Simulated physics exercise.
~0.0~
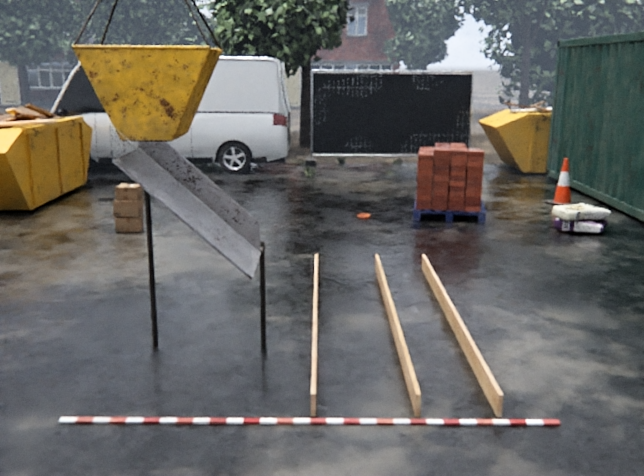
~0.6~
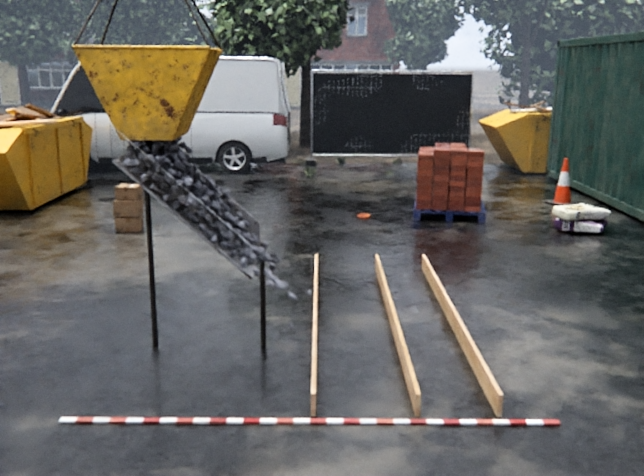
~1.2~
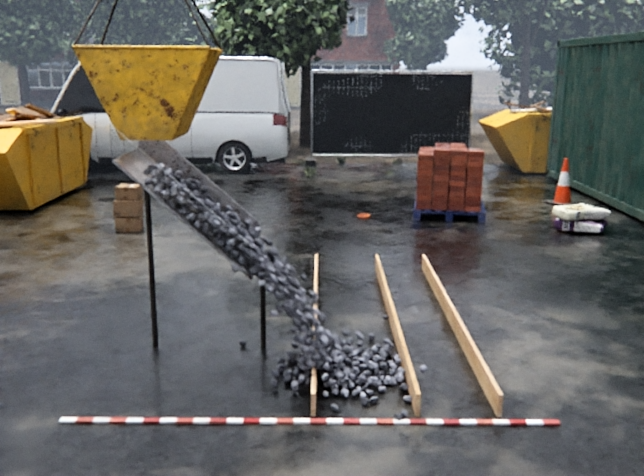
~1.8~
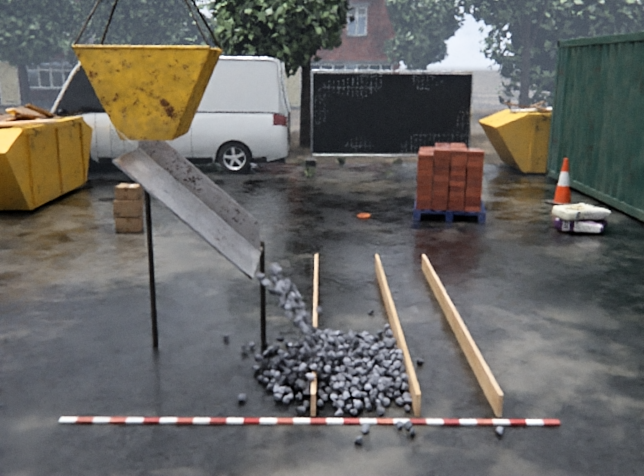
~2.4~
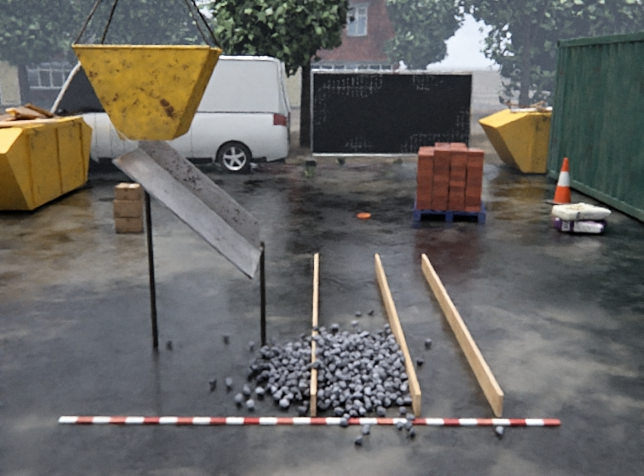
A yellow skip drops grey stones down a sloping chute, and most settle between the left planks.
